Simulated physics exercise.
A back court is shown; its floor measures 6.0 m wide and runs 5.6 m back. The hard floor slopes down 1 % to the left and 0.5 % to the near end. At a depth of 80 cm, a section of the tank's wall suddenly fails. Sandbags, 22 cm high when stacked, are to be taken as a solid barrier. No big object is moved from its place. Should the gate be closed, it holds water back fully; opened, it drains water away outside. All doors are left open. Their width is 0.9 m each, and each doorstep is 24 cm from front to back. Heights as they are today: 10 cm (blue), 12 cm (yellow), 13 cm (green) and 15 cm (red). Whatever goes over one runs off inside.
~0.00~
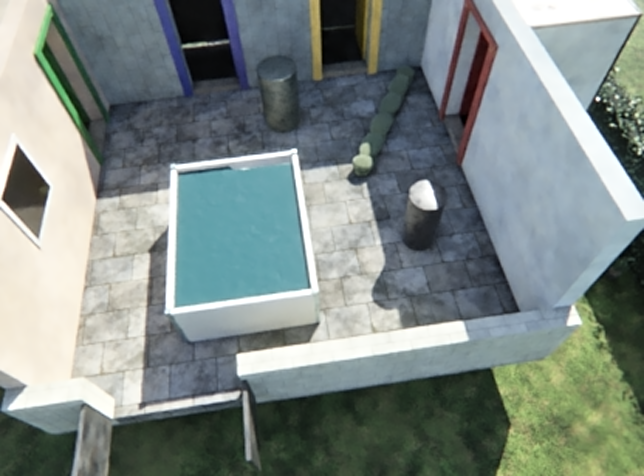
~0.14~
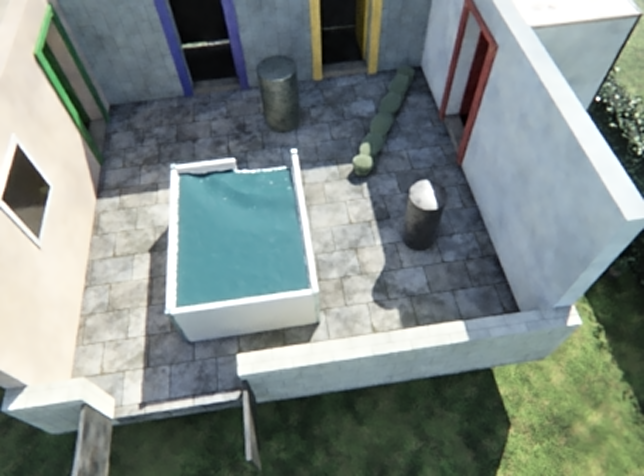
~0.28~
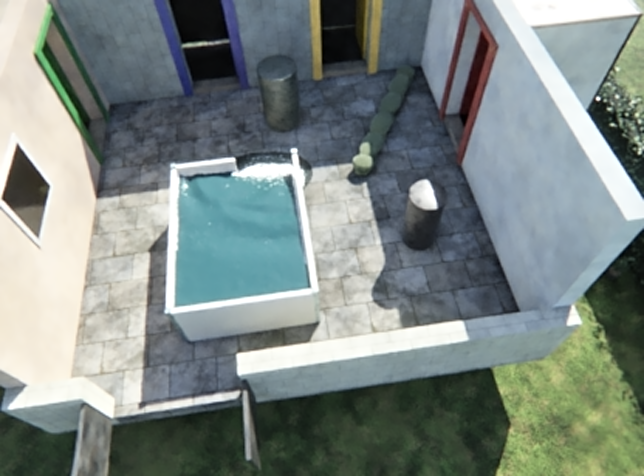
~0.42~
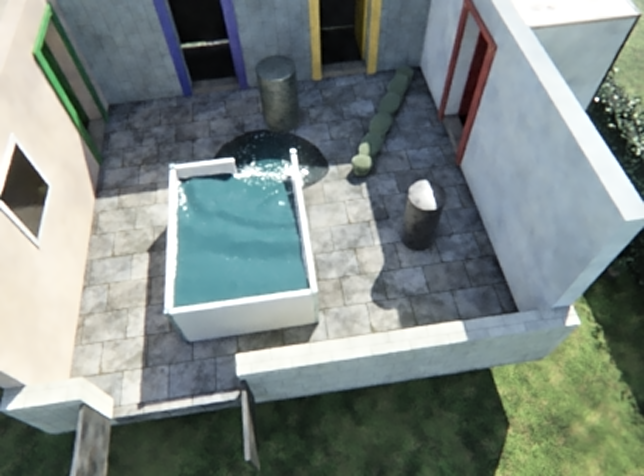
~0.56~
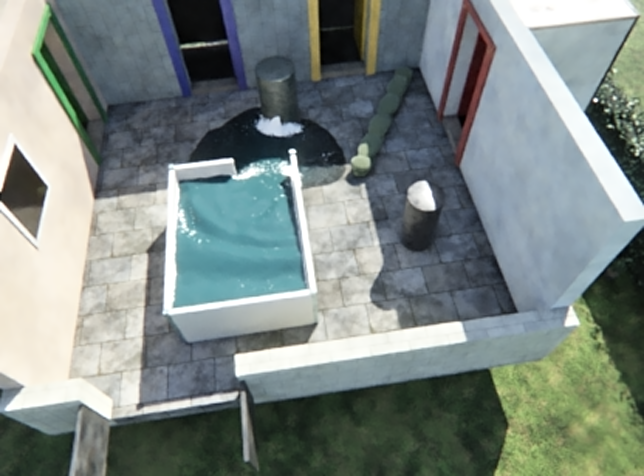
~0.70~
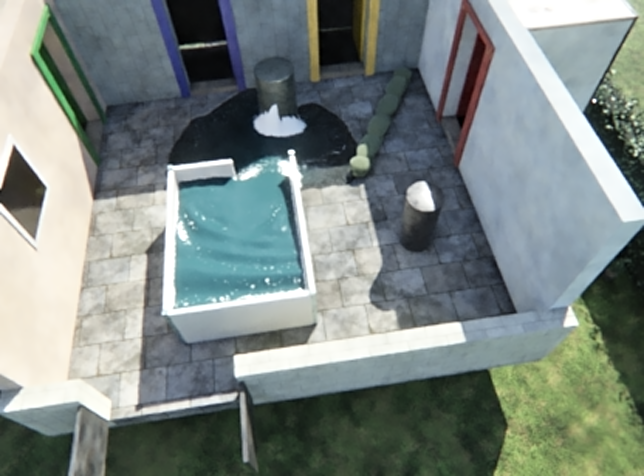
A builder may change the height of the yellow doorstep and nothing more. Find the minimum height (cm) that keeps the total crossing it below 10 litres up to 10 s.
The minimum is roughly 22 cm.
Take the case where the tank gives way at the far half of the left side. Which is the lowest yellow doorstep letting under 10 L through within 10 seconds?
Minimum height: Approx. 12.5 cm.
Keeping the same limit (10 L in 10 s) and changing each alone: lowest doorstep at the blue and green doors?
About 29 cm at blue and about 20 cm at green.
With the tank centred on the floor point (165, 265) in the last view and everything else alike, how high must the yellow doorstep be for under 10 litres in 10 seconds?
Then roughly 14.0 cm.
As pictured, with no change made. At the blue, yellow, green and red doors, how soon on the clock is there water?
Blue at 0.8 seconds, yellow at 1.1 seconds, green at 1.6 seconds, red at 2.4 seconds.
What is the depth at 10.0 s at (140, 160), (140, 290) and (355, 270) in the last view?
Some 9, 5 and 4 cm.
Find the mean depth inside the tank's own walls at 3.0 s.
Average depth: Approx. 40 cm.
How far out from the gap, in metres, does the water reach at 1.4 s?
About 3.6 metres out.
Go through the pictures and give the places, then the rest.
In the first picture, still water, 80 cm deep, in the tank at (239, 227); the yellow door at (346, 28) is dry.
In the second picture, the front is at a hidden place, 0.3 m from the gap on the far side; 0.2 m2 of floor is wet, 80 cm left at the back.
In the third picture, water pours out on the far side and has run 0.9 m, to a hidden place; about 12 cm deep outside, 80 cm at the back.
In the fourth picture, water pours out on the far side and has run 1.4 m, to (257, 134); about 8 cm deep outside, 80 cm at the back.
In the fifth picture, the front is at (254, 111), 2.0 m from the gap on the far side; 3.4 m2 of floor is wet, 79 cm left at the back.
In the sixth picture, the gap is on the far side, the front 2.6 m out at (247, 93); the back of the tank holds 73 cm; 1.0 m in a straight line remain to the yellow door at (343, 30).
After 1.4 s water covers 30 % of the floor, deepest (46 cm) near (276, 140); 8 cm at the yellow door, 0 litres in over its 12 cm doorstep.
After 3.0 s water covers 45 % of the floor, deepest (33 cm) near (380, 72); 20 cm at the yellow door, 42 litres in over its 12 cm doorstep.
After 10.0 s water covers 85 % of the floor, deepest (14 cm) near (106, 113); 9 cm at the yellow door, 133 litres in over its 12 cm doorstep.
At the yellow door as built, the water arrived by 1.1 s and peaked near 22 cm at 2.6 s.
Run again over the same 10 s with other heights there, 18 litres in over 20 cm, 2 litres over 27 cm. The limit of 10 litres is kept from about 22 cm up.
